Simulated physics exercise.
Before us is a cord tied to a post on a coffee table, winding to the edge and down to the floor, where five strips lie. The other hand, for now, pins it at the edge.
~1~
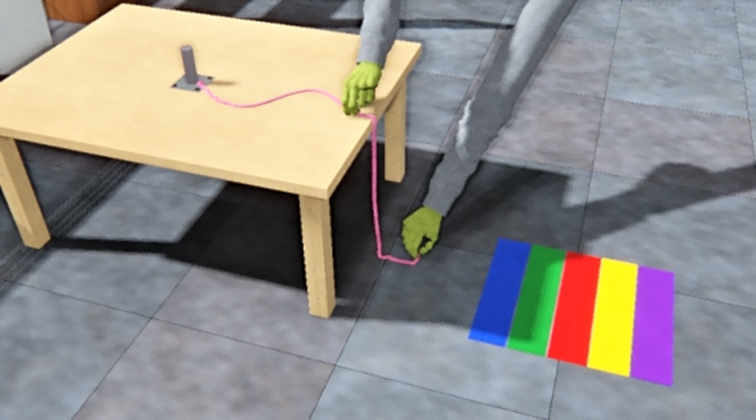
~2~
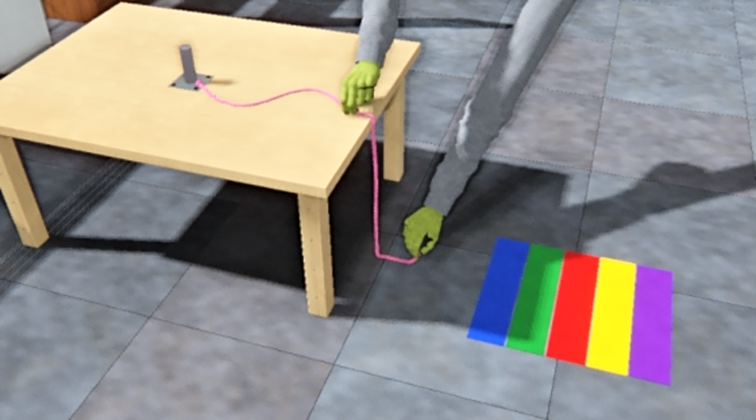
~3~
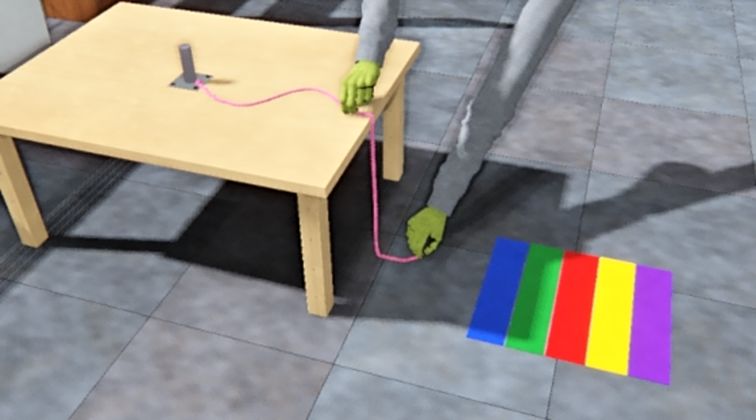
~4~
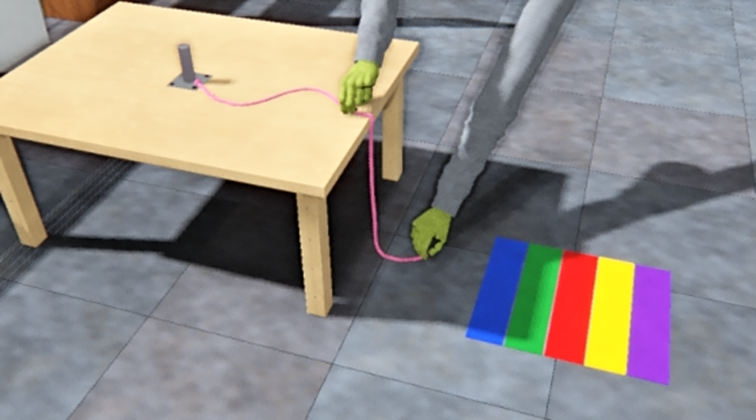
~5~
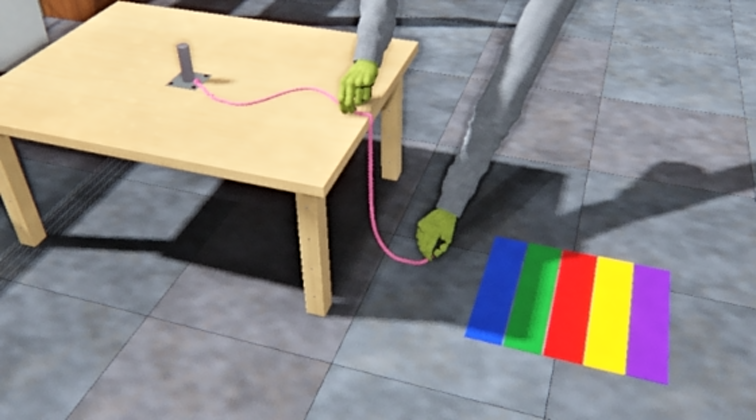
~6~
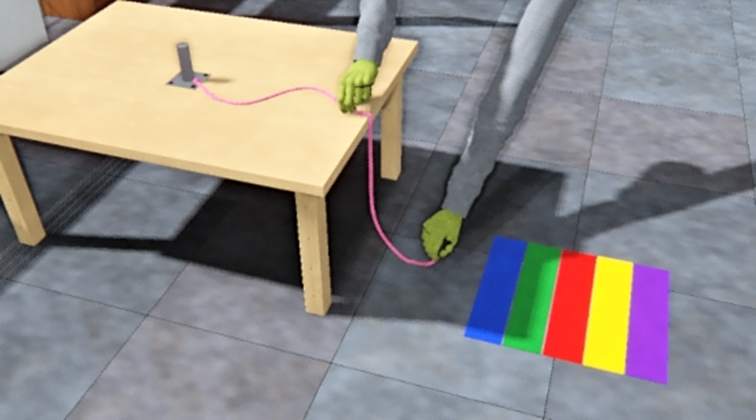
A gloved hand slowly draws a pink cord's end rightward while another pins it.
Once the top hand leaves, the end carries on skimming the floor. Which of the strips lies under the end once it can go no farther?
The red one.
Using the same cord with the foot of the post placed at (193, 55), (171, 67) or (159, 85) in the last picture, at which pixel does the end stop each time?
Try by try, about (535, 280), (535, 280) and (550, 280).
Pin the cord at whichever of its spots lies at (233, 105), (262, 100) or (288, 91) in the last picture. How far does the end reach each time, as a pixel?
Those spots come out as (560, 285), (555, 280) and (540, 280).
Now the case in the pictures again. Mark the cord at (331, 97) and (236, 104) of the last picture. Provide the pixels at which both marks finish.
First point (360, 111), second point (259, 92).
Soon after, end near (515, 273); over blue.
After that, end near (553, 282); over green.
At the stop, end near (577, 286); over red. It gets as far as the red strip.
